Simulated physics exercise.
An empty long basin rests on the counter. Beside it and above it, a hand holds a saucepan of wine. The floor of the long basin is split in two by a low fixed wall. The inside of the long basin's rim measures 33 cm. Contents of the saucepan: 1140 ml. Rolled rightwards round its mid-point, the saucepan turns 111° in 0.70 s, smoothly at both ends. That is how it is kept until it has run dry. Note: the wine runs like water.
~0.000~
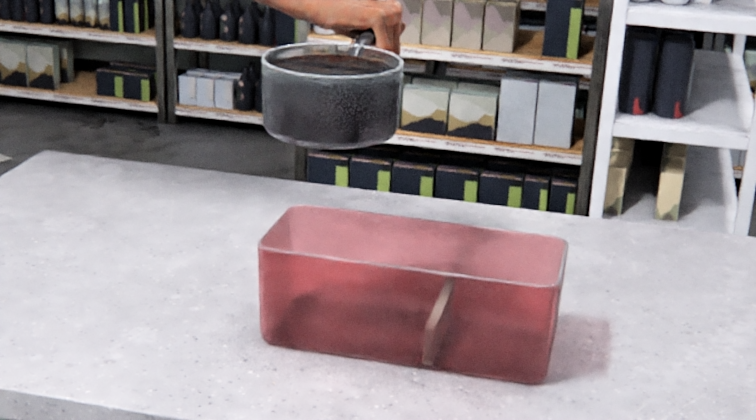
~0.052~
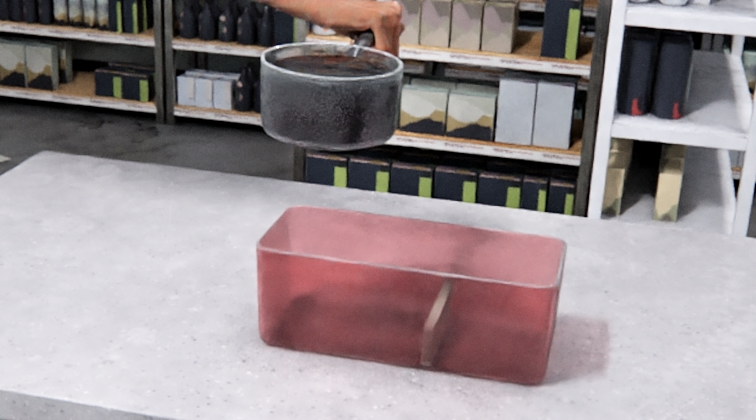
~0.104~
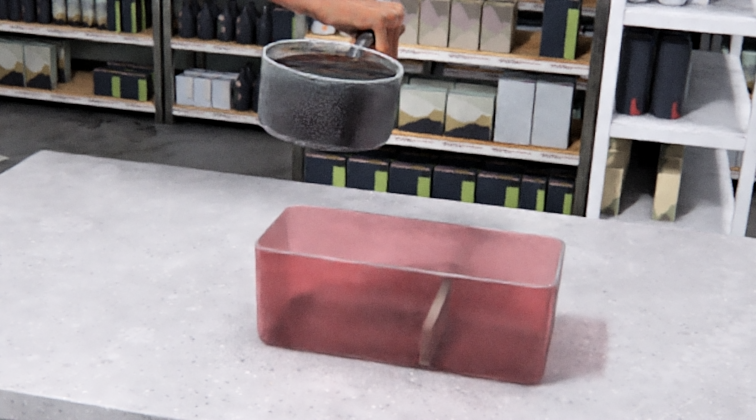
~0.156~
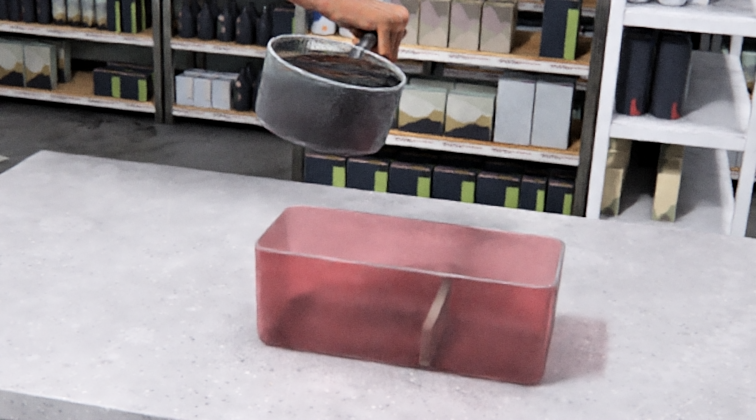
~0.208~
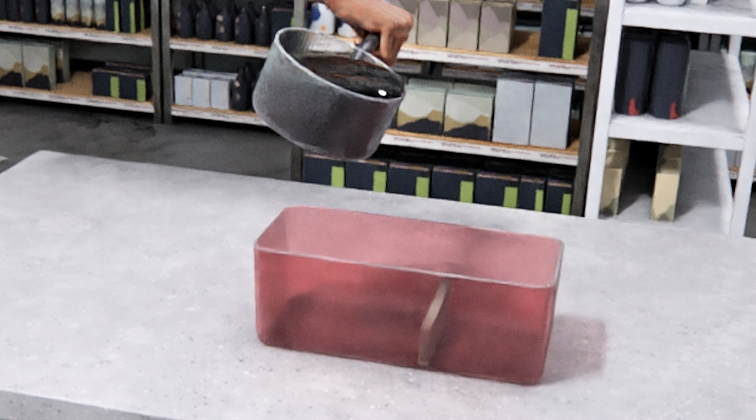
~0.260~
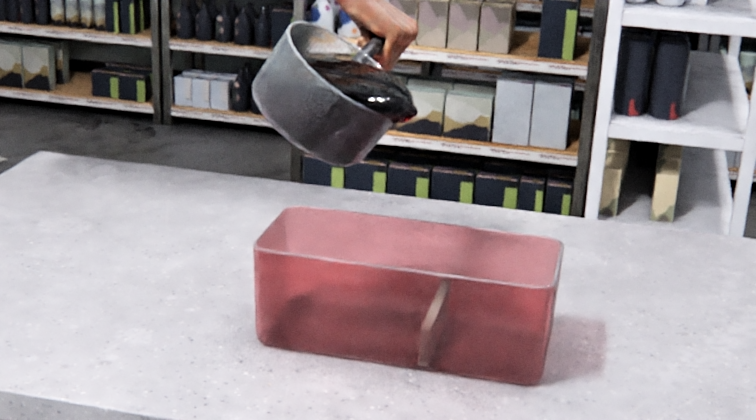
A hand holding a dark, glassy saucepan of dark liquid rolls it steadily rightwards in the air, slowly at first and then further, until the liquid bulges over its right edge. Below it, a long, empty, translucent red basin with a small upright divider inside stays still on a pale grey counter. The fixed view looks slightly down across the counter towards shop shelves stocked with boxes and dark containers.
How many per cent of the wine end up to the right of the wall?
About 40 per cent.
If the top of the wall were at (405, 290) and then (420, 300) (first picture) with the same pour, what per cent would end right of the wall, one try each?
I'd say 70 percent on the first go, 60 percent on the next.
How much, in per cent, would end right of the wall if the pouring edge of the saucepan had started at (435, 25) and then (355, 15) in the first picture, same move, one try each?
About 55 %, then about 20 %.
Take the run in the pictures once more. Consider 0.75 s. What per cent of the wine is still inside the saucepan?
Some 4 per cent.
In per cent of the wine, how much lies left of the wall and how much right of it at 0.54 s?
Left: Around 4. Right: Around 28.
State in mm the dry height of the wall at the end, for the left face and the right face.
Left: Roughly 20 mm; right: Roughly 18 mm.
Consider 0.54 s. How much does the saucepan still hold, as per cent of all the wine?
Near 24 in a hundred.
By 0.54 s the tilt is 98° and 25 per cent is still to pour, 4 is left of the wall and 27 right of it.
By 0.75 s the tilt is 111° and 4 per cent is still to pour, 40 is left of the wall and 42 right of it.
By 0.96 s the tilt is 111° and 0 per cent is still to pour, 52 is left of the wall and 42 right of it.
By 1.20 s the tilt is 111° and 0 per cent is still to pour, 57 is left of the wall and 40 right of it.
At rest 58 per cent lies left of the wall, 40 right of it and 3 outside.
